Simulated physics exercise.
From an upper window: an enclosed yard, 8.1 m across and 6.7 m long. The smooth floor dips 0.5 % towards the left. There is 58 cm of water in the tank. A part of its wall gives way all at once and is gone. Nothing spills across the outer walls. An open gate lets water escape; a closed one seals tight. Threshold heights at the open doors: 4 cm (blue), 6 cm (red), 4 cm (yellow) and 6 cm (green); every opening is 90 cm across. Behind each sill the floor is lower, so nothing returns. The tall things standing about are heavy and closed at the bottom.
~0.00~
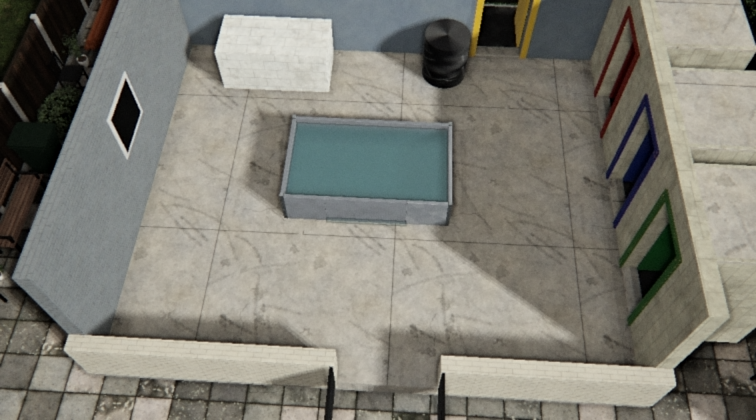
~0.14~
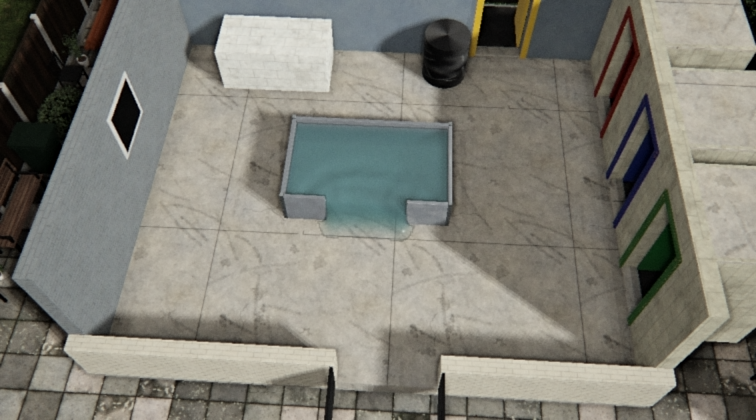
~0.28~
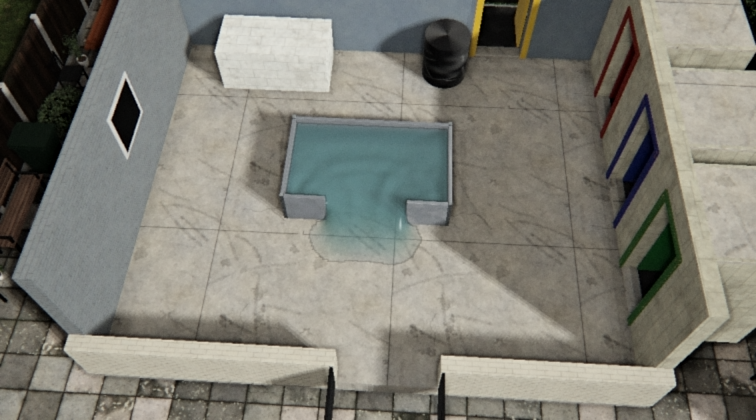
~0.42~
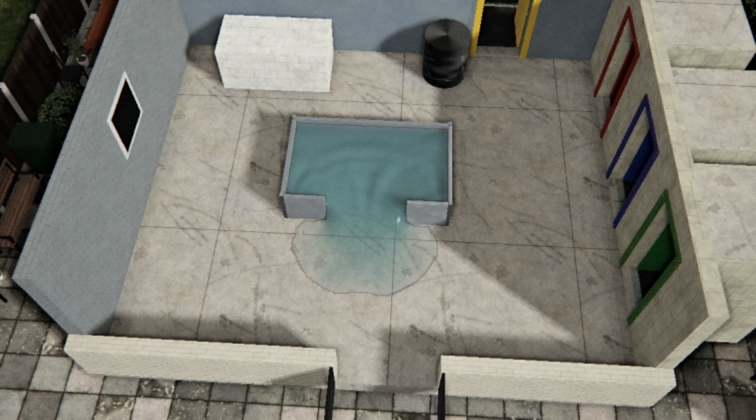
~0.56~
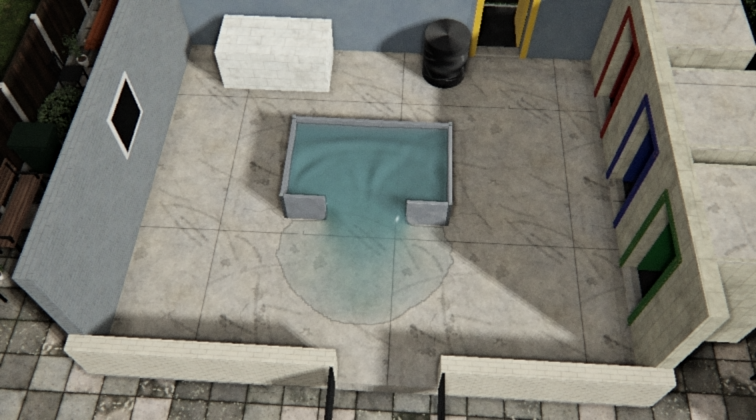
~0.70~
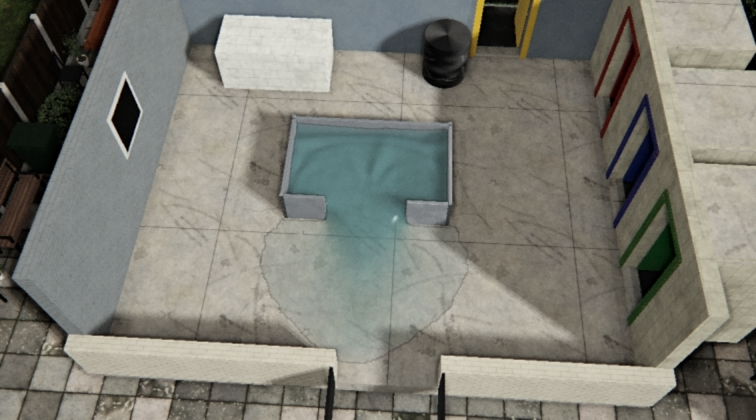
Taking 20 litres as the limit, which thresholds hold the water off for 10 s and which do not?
The water let in: At the blue door it stays under the limit; at the red door it keeps below the limit; at the yellow door it stays under the limit; at the green door it stays under the limit.
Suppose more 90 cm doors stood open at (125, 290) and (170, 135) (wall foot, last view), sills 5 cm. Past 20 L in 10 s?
In turn: Past it, below.
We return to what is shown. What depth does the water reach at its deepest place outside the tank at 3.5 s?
Up to some 22 cm.
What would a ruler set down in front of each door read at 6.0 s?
Depths in cm: Blue 2, red 0, yellow 0, green 5.
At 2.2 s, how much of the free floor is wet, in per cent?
Near 25 per cent is wet.
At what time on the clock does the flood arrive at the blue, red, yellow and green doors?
Arrival: Blue 4.5 s, red 7.0 s, yellow not within the 10 s, green 3.2 s.
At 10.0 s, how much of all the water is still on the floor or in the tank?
About 62 per cent.
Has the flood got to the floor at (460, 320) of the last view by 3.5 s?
It is flooded.
After 1.4 s water covers 20 % of the floor and is deepest (34 cm) near (363, 225); blue door not reached, red door not reached, yellow door not reached, green door not reached.
After 2.2 s water covers 25 % of the floor and is deepest (27 cm) near (317, 354); blue door not reached, red door not reached, yellow door not reached, green door not reached.
After 3.5 s water covers 35 % of the floor and is deepest (22 cm) near (116, 354); blue door not reached, red door not reached, yellow door not reached, green door 4 cm at the sill, 0 L in.
After 6.0 s water covers 60 % of the floor and is deepest (14 cm) near (105, 353); blue door 2 cm at the sill, 0 L in, red door not reached, yellow door not reached, green door 5 cm at the sill, 0 L in.
After 10.0 s water covers 80 % of the floor and is deepest (9 cm) near (178, 96); blue door 1 cm at the sill, 0 L in, red door 1 cm at the sill, 0 L in, yellow door not reached, green door 2 cm at the sill, 1 L in.
